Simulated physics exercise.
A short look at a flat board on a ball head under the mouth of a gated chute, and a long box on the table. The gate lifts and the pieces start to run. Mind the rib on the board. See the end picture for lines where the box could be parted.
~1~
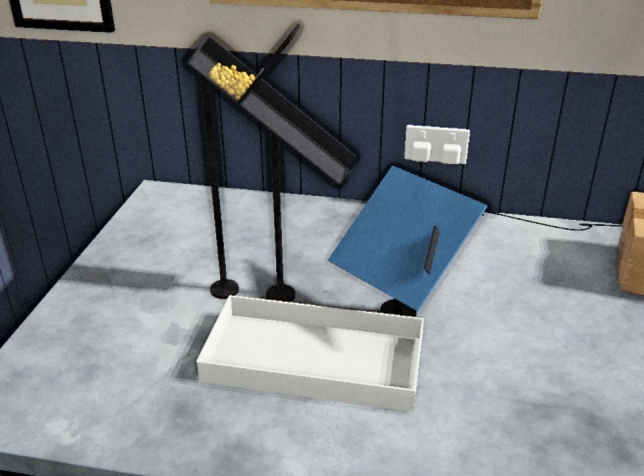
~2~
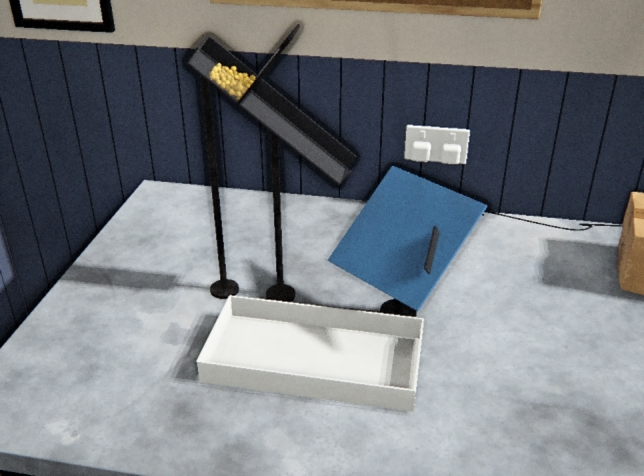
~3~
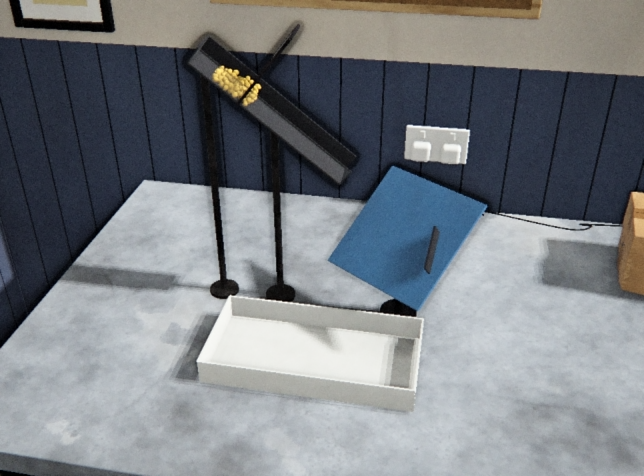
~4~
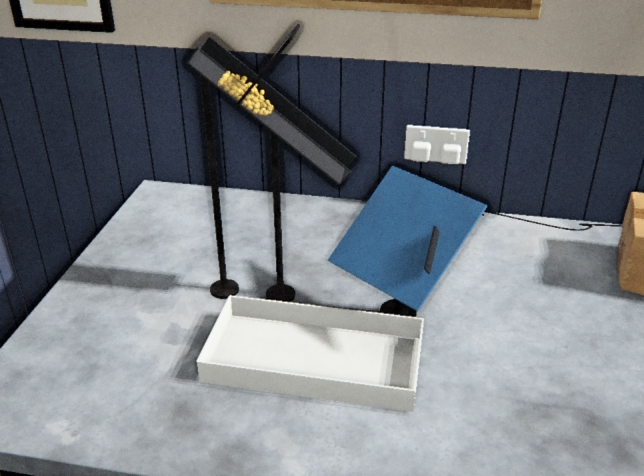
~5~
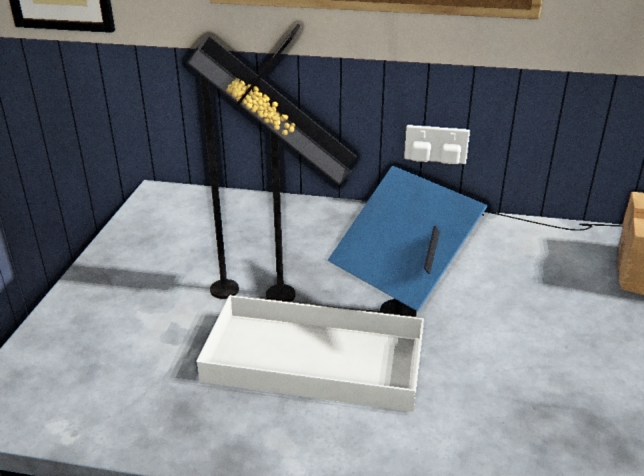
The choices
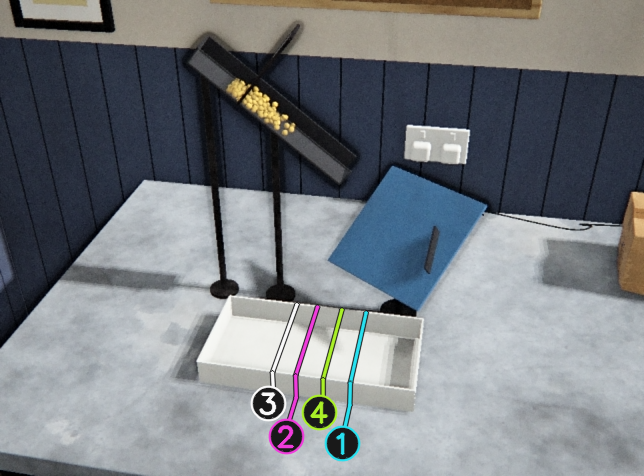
Yellow puffed balls start sliding down a sloping black chute as its gate lifts.
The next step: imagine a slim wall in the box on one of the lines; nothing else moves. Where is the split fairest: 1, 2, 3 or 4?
1.
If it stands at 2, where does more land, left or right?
The right side.
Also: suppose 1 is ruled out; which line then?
It is 4.
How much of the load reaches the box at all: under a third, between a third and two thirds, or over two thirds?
It is over two thirds.
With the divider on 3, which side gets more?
The right side.
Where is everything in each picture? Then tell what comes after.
Load behind the gate at (236, 81), puffed corn balls; lip of the chute at (342, 177), sloping fairly steeply, in the first picture.
Middle of the board at (404, 234), tilted fairly steeply; middle of its low edge at (370, 284); of its high edge at (437, 184), in the second picture.
Front corners of the box at (198, 361) and (415, 390), empty; front of the load at (254, 97), in the third picture.
Middle of the load at (247, 90); its front at (271, 108), about a quarter of the way to the lip; rib from (435, 226) to (425, 268), in the fourth picture.
Middle of the load at (256, 100); its front at (291, 130), about half of the way to the lip, in the fifth picture.
On the marked copy, line 1 crosses the front rim at (350, 382); line 2 crosses the front rim at (295, 374); line 3 crosses the front rim at (272, 371); line 4 crosses the front rim at (323, 378).
With 1, of what is caught, about a third on the left of the divider, about two thirds on the right.
With 2, of what is caught, a stray few on the left of the divider, nearly all on the right.
With 3, of what is caught, a stray few on the left of the divider, nearly all on the right.
With 4, of what is caught, about a quarter on the left of the divider, most on the right.
